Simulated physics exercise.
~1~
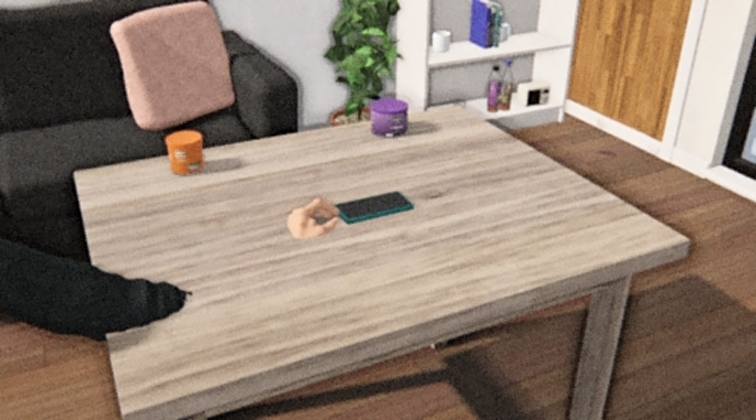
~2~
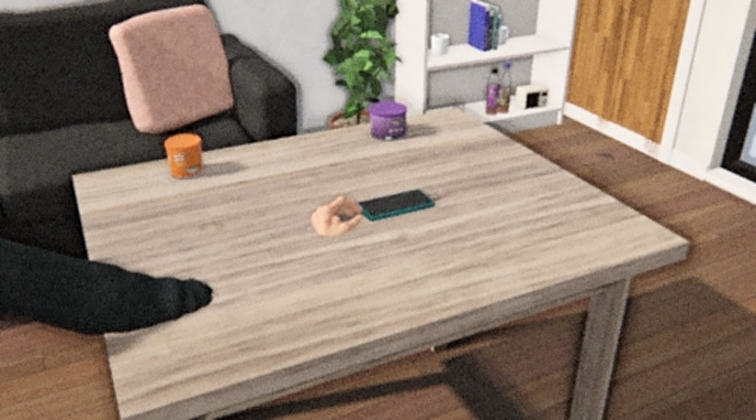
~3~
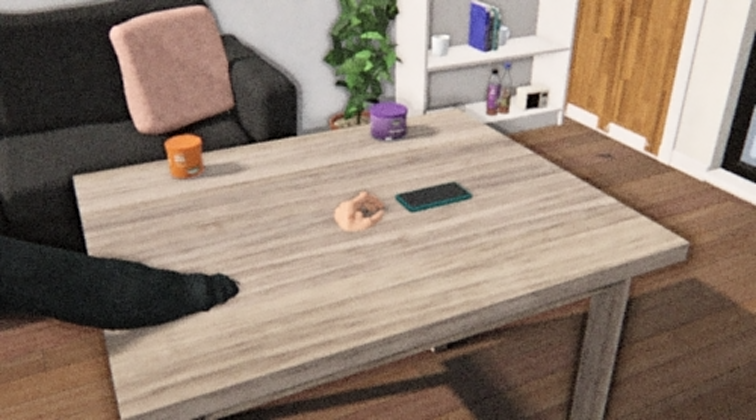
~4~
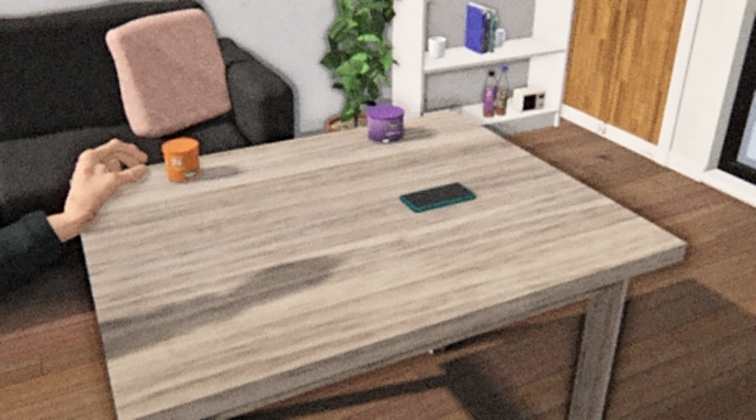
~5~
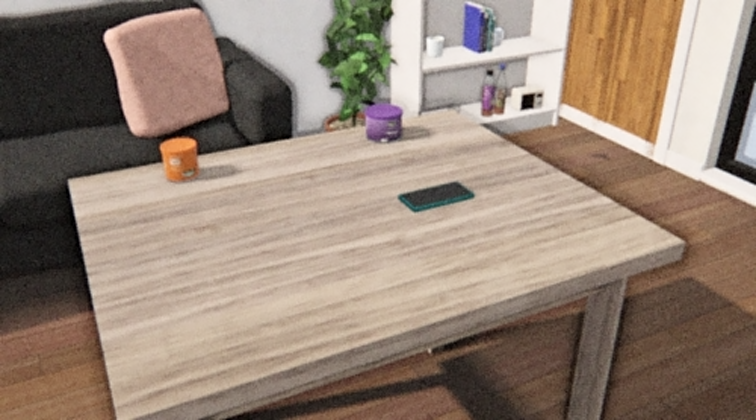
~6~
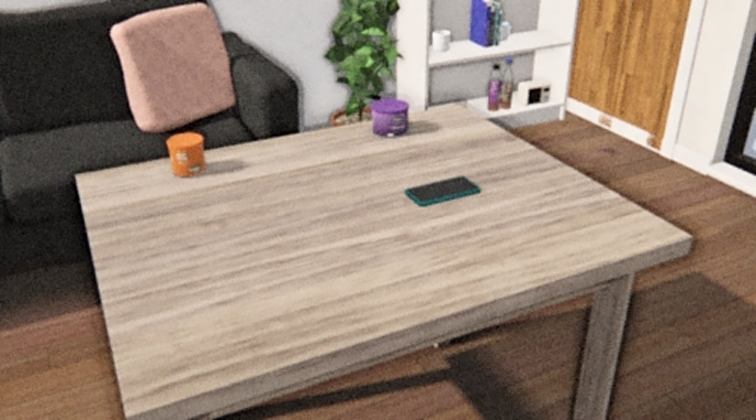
To begin with, a turquoise phone lies near the middle of a wooden table, with a hand at its left side and an orange tin and a purple tub standing farther back. The hand pushes the phone to the right across the table top. The phone slides a little farther as the hand lets go, leaving a gap between them. The hand then draws back to the left edge, near the orange tin, and leaves the view. The phone rests on the table, right of where it started, while the tin and tub remain in their places.
